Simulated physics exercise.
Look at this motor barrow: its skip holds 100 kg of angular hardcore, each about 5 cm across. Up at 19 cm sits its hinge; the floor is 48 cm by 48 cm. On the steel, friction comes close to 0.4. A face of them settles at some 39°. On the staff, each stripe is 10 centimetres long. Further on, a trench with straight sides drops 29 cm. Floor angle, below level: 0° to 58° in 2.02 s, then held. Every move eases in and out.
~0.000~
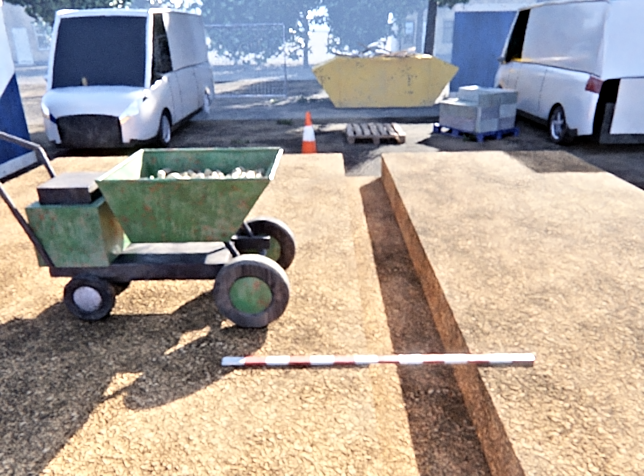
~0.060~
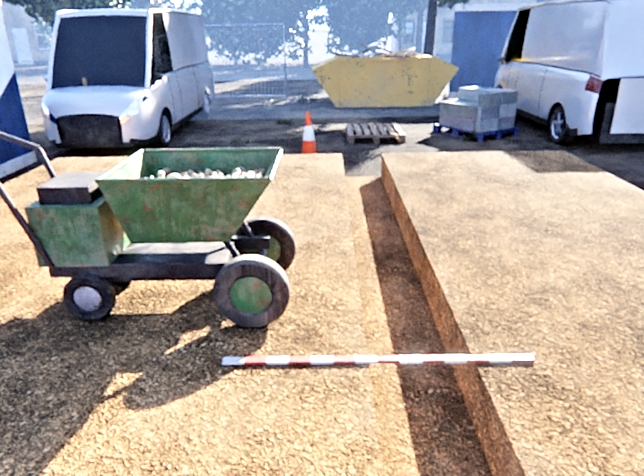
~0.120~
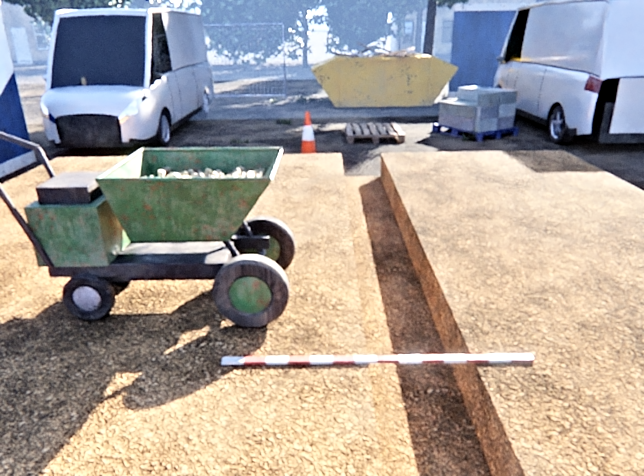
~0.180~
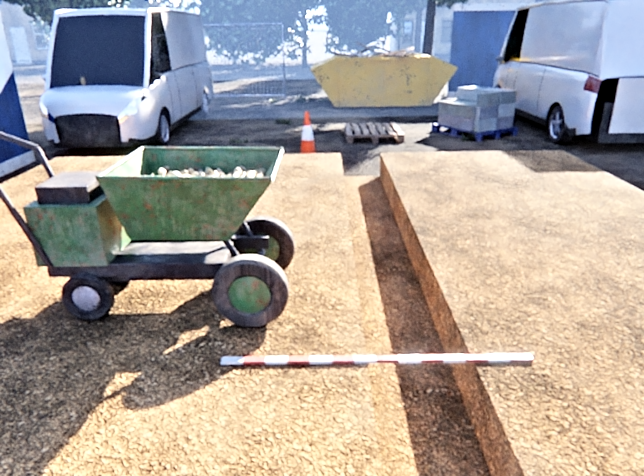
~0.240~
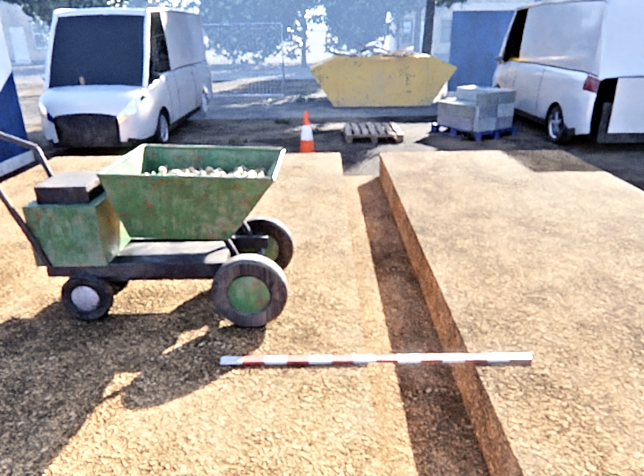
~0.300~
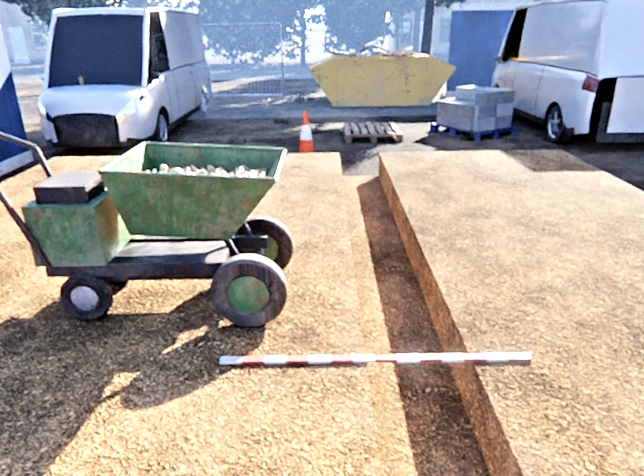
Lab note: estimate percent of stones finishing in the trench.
Approx. 5 %.
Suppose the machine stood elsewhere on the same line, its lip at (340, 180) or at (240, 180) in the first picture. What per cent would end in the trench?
It comes to about 5 and 5 in a hundred.
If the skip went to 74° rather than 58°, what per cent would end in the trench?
Share in trench: Approx. 90%.
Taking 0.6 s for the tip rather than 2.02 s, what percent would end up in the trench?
With that change, it comes to around 35 per cent.
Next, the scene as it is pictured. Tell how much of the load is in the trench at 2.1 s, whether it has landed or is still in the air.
Close to 0 per cent at that time.
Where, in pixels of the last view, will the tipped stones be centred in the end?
Around (387, 342).
After 1.5 s the floor is at 49°; 100 % in the skip; the foremost stones are at (328, 219).
After 2.1 s the floor is at 58°; 100 % in the skip; the foremost stones are at (356, 233).
After 2.5 s the floor is at 58°; 99 % in the skip, 1 % in the trench; the foremost stones are at (383, 285).
After 4.4 s the floor is at 58°; 95 % in the skip, 5 % in the trench; the foremost stones are at (419, 340).
